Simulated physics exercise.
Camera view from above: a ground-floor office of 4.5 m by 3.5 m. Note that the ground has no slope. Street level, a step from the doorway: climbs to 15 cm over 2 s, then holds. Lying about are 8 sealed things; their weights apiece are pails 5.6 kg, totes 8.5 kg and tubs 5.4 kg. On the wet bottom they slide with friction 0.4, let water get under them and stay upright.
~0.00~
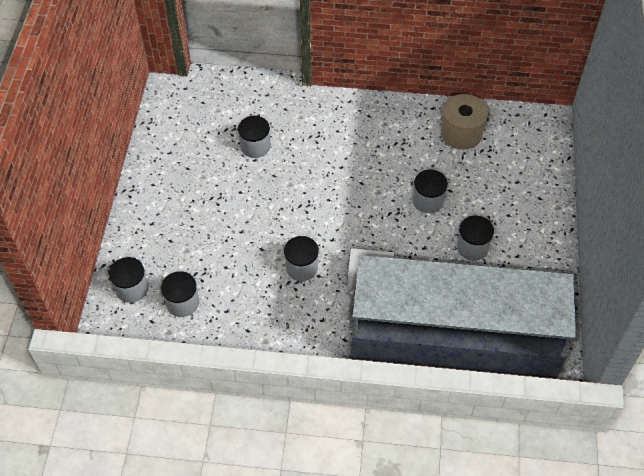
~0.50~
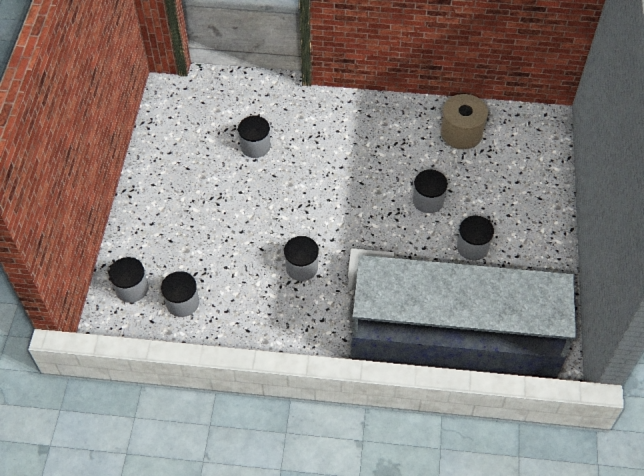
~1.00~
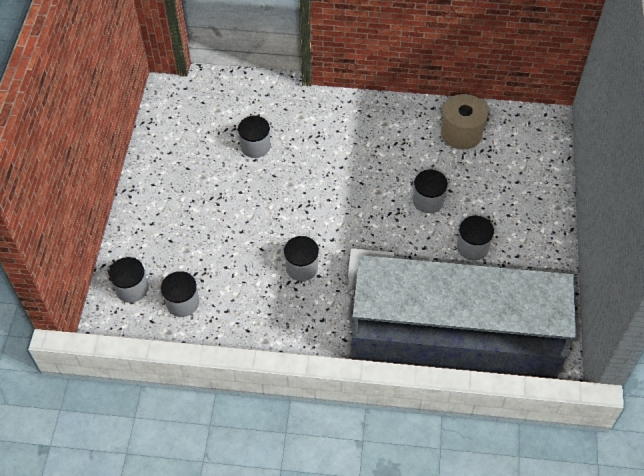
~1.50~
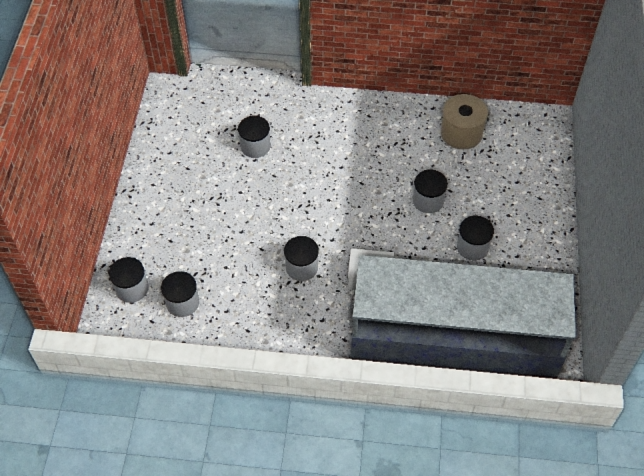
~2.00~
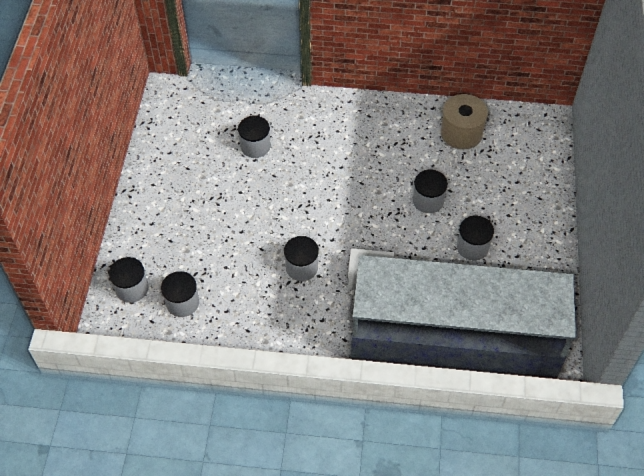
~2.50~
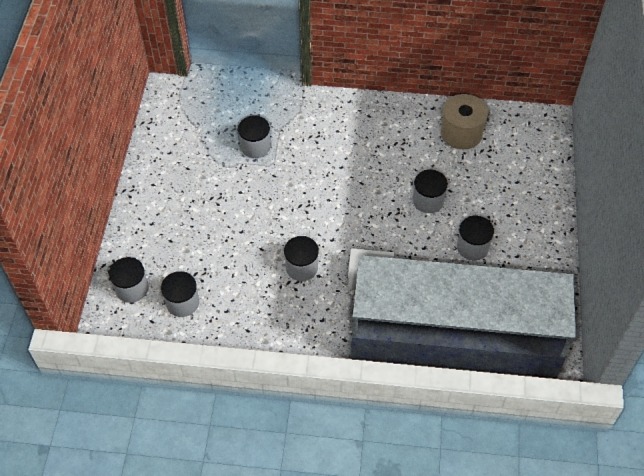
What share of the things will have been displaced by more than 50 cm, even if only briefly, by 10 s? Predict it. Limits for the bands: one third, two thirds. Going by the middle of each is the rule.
It falls in the mid range.
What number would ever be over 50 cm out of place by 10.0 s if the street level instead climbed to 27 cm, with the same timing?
Under that setup the answer is 8.
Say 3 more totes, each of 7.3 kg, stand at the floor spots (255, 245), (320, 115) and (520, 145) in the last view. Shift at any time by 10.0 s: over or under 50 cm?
In that order: More, under, less.
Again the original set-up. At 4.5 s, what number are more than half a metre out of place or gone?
At that time I count 1.
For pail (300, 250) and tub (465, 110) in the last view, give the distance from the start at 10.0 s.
50 cm, 0 cm.
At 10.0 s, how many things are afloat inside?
It comes to 4.
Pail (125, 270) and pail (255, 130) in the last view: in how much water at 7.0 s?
10 and 6 cm.
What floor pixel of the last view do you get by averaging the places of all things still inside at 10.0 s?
Mean position: Approximately (377, 268).
After 3.5 s 1 of 8 are over 50 cm from their spots; 0 afloat.
After 4.5 s 1 of 8 are over 50 cm from their spots; 0 afloat.
After 7.0 s 3 of 8 are over 50 cm from their spots; 1 afloat.
After 10.0 s 3 of 8 are over 50 cm from their spots, and 4 have been at some point; 4 afloat.
